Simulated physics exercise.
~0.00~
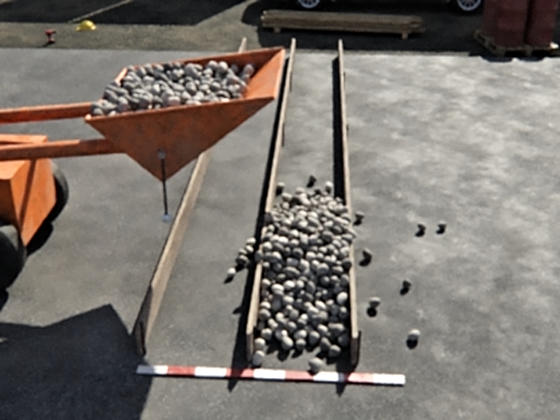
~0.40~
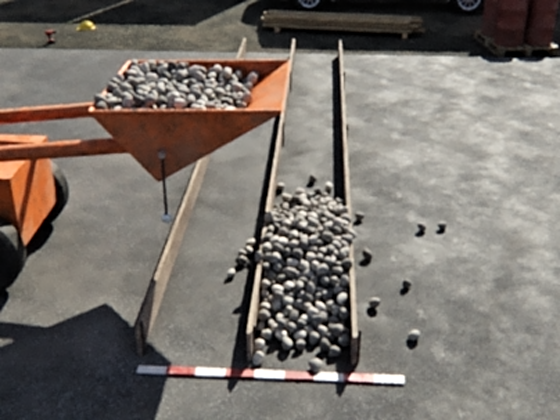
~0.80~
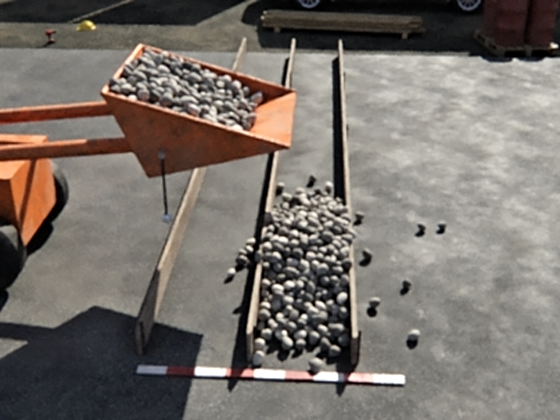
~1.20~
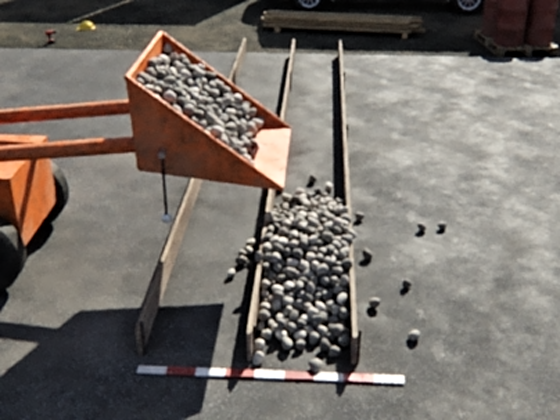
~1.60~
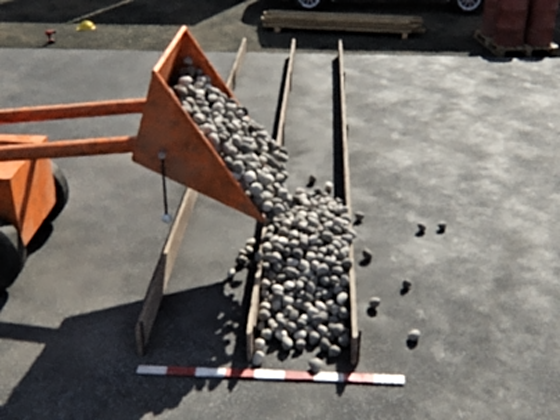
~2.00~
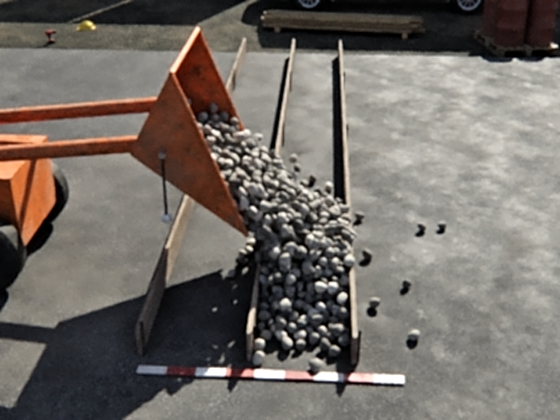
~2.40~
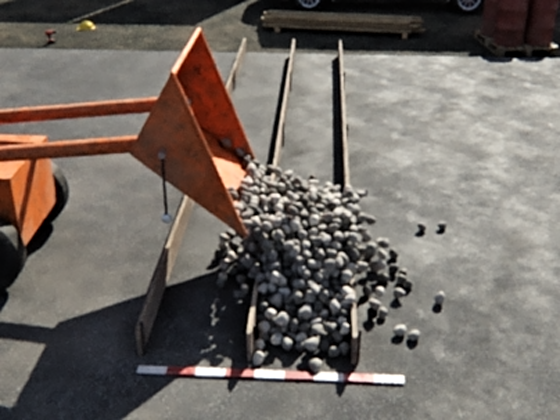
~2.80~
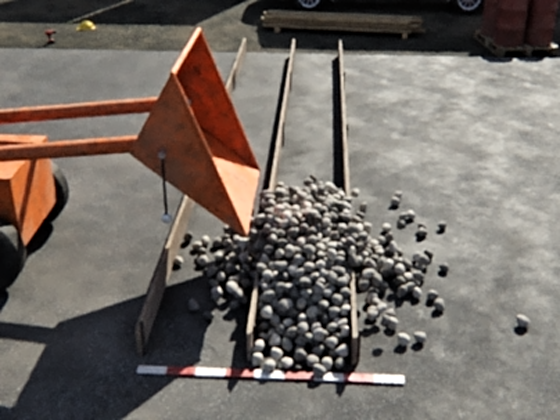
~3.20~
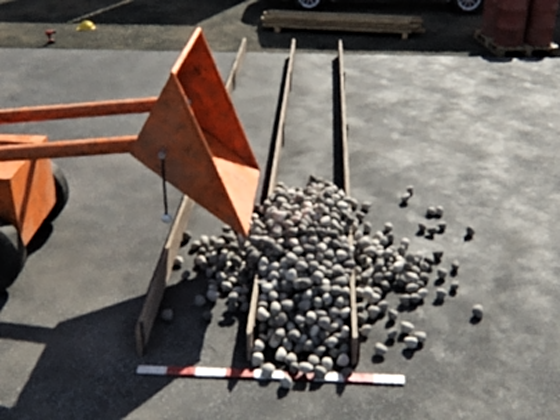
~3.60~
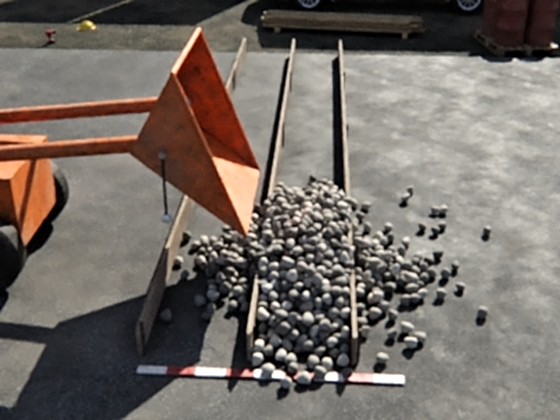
In the video, an orange bucket of rounded grey stones tips down to the right beside three long boards, pouring its load onto an existing pile in the far bay. Stones spill over the boards on both sides, and the emptied bucket stays tilted above the spread heap.
